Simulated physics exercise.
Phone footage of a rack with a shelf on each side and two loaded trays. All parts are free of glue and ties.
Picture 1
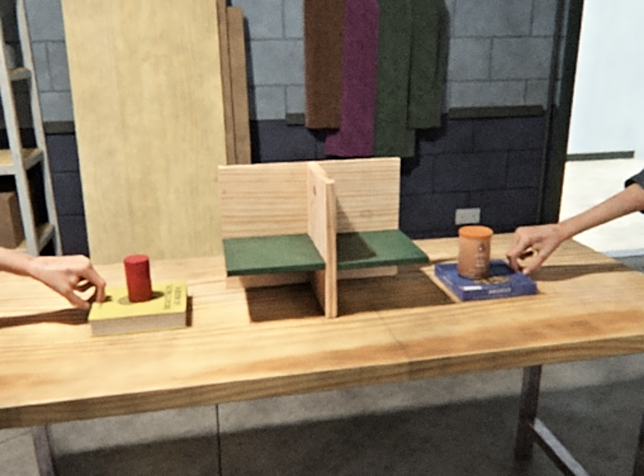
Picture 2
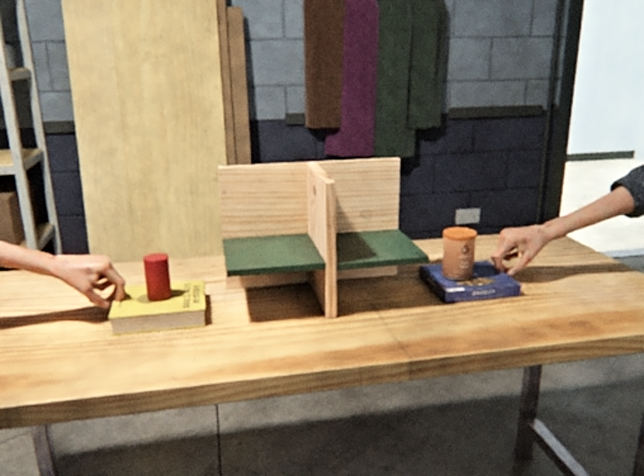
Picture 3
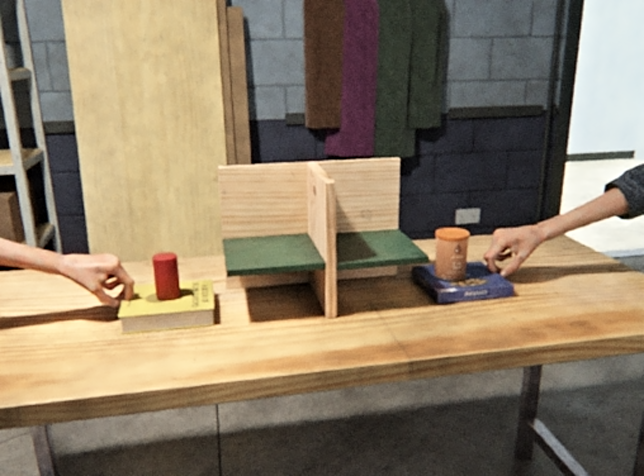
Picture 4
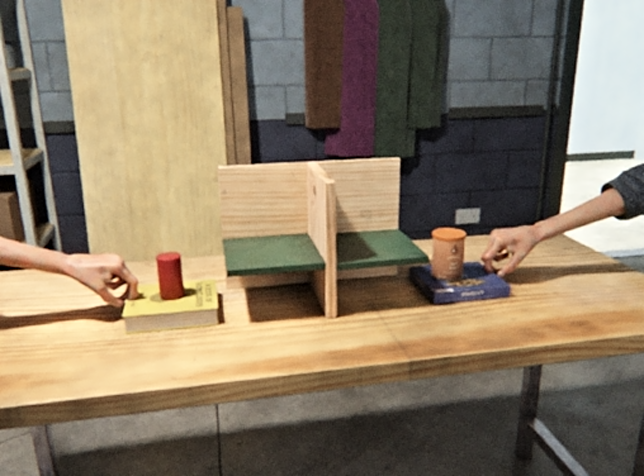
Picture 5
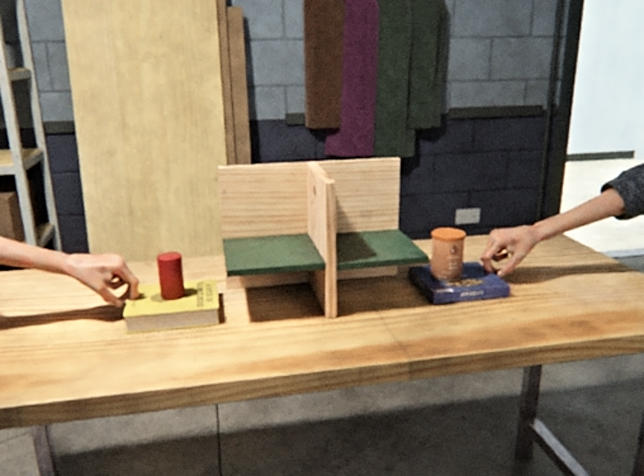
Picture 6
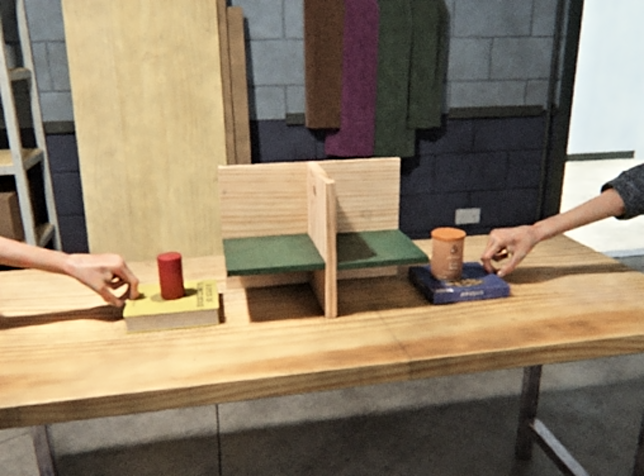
Two hands slid a yellow book carrying a red candle and a blue box carrying an orange pot inward from opposite sides toward the wooden rack with green shelves, then stayed nearly still.
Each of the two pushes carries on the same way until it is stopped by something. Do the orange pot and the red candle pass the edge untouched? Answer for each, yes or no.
By item: Orange pot - no; red candle - no.
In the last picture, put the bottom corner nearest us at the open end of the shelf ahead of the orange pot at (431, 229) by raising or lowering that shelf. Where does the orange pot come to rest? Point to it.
Close to (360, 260).
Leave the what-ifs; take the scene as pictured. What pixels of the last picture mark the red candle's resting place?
About (173, 302).
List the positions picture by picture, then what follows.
In the first frame, hands sliding the things forward; orange pot (474, 253); red candle (139, 279); blue box (483, 279).
In the second frame, hands sliding the things forward; red candle (158, 277); yellow book (161, 306).
In the third frame, hands sliding the things forward; orange pot (451, 254); shelf (321, 237).
In the fourth frame, hands sliding the things forward; red candle (171, 276); blue box (457, 281).
In the fifth frame, hands sliding the things forward; orange pot (447, 255); yellow book (174, 305).
In the sixth frame, hands sliding the things forward; orange pot (447, 255); red candle (171, 276); shelf (321, 237).
Then, 2.08 s past the last view, orange pot leaning 32° off how it started near (426, 256); red candle leaning 5° off how it started near (215, 272).
Finally, the orange pot is knocked back, near (453, 273); the red candle is knocked back, near (173, 302).
